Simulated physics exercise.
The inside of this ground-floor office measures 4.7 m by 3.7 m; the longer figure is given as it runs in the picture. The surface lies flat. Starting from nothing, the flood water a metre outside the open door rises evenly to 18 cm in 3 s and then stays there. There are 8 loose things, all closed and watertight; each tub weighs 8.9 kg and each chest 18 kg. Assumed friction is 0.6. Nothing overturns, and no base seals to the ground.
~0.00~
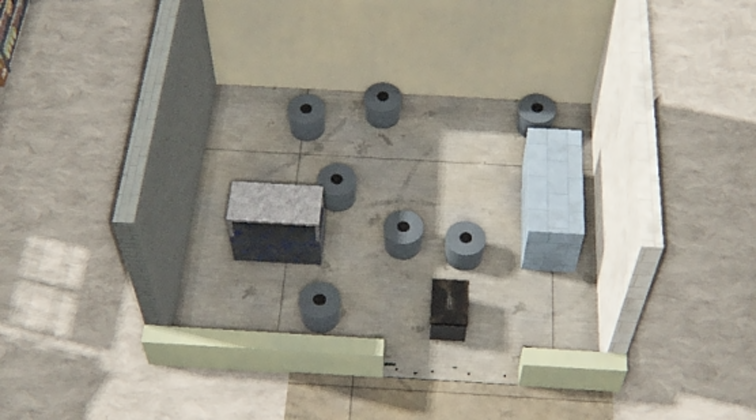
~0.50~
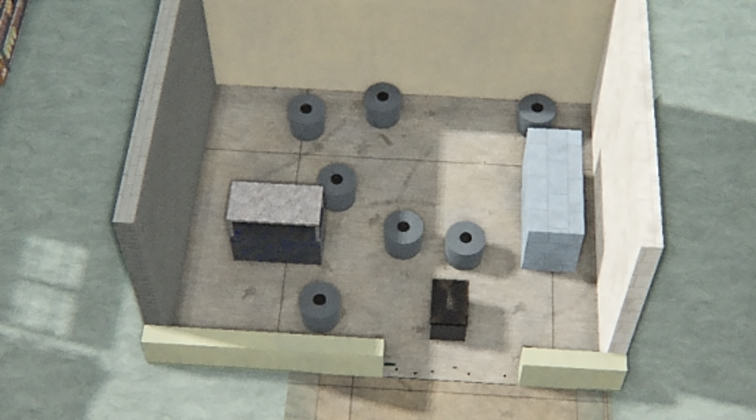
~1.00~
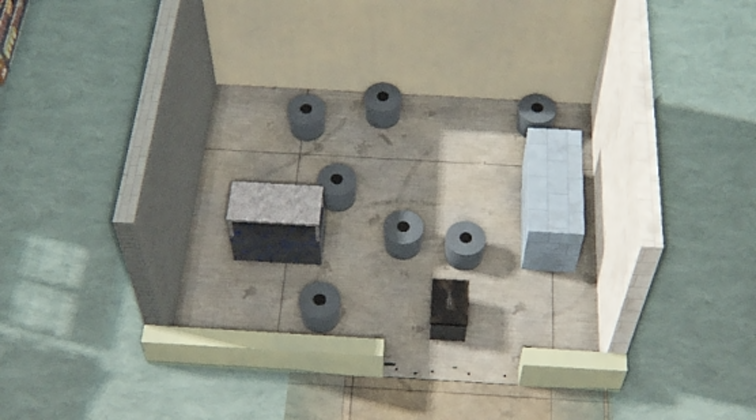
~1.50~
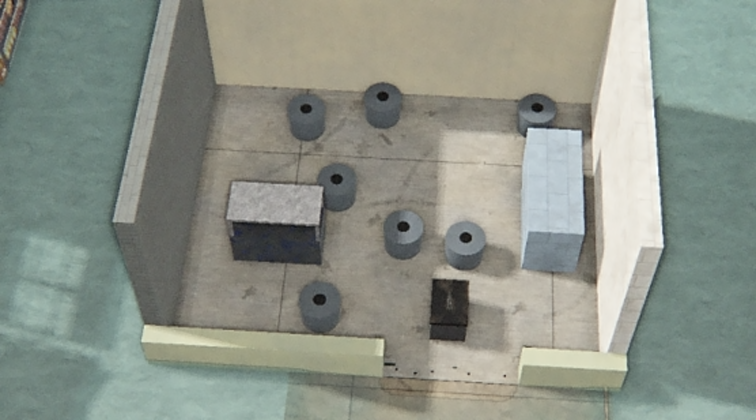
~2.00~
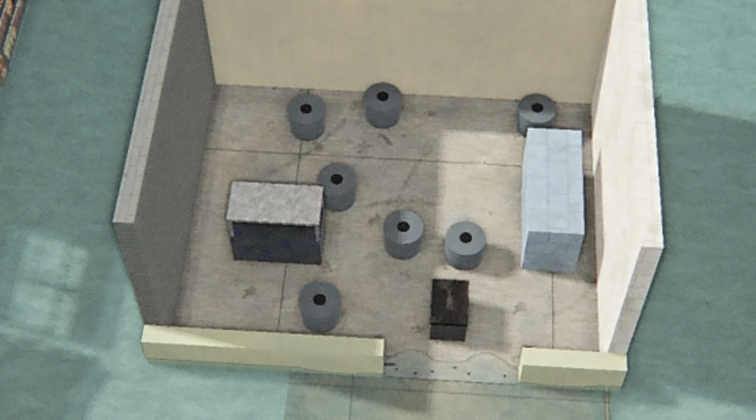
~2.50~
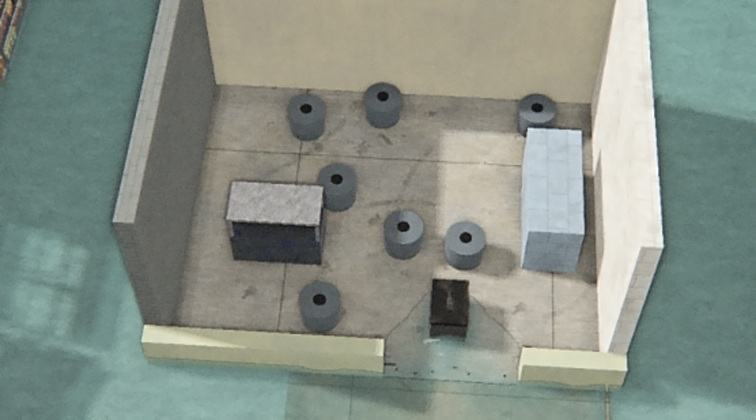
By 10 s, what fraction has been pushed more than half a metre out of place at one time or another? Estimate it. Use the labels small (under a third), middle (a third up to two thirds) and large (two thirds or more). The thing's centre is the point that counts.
Large.
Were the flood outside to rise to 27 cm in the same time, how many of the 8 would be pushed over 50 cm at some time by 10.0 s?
Under that setup the answer is 6.
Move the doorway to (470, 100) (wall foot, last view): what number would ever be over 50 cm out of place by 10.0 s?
4.
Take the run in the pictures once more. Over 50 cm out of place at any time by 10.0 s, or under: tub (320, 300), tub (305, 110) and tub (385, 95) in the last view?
Result, in order: Stayed within / exceeded / exceeded.
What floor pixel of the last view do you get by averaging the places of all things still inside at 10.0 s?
Near (348, 149).
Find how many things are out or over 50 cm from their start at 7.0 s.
4 in all.
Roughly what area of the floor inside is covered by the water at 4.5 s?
Near 6.0 m2 in all.
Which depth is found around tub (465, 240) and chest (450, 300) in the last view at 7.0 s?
First about 5 cm, second about 8 cm.
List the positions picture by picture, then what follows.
In the first frame, a tub at (320, 300), on the bottom; a tub at (337, 179) rests on the ground; water covers 0.0 m2; 0 of 8 have shifted.
In the second frame, a tub at (320, 300) rests on the ground; a tub at (337, 179) rests on the ground; 0.0 m2 under water; 0 of 8 have shifted.
In the third frame, a tub at (320, 300) rests on the ground; a tub at (337, 179), on the bottom; 0.0 m2 under water; 0 of 8 have shifted.
In the fourth frame, a tub at (320, 300) rests on the ground; a tub at (337, 179), on the bottom; water covers 0.0 m2; 0 of 8 have shifted.
In the fifth frame, a tub at (320, 300), on the bottom; a tub at (337, 179), on the bottom; 0.1 m2 under water; 0 of 8 have shifted.
In the sixth frame, a tub at (320, 300), on the bottom; a tub at (337, 179) rests on the ground; 0.7 m2 under water; 0 of 8 have shifted.
After 3.5 s 0 of 8 are over 50 cm from their spots; 0 afloat.
After 4.5 s 1 of 8 are over 50 cm from their spots; 0 afloat.
After 7.0 s 4 of 8 are over 50 cm from their spots; 1 afloat.
After 10.0 s 6 of 8 are over 50 cm from their spots, and 6 have been at some point; 7 afloat.
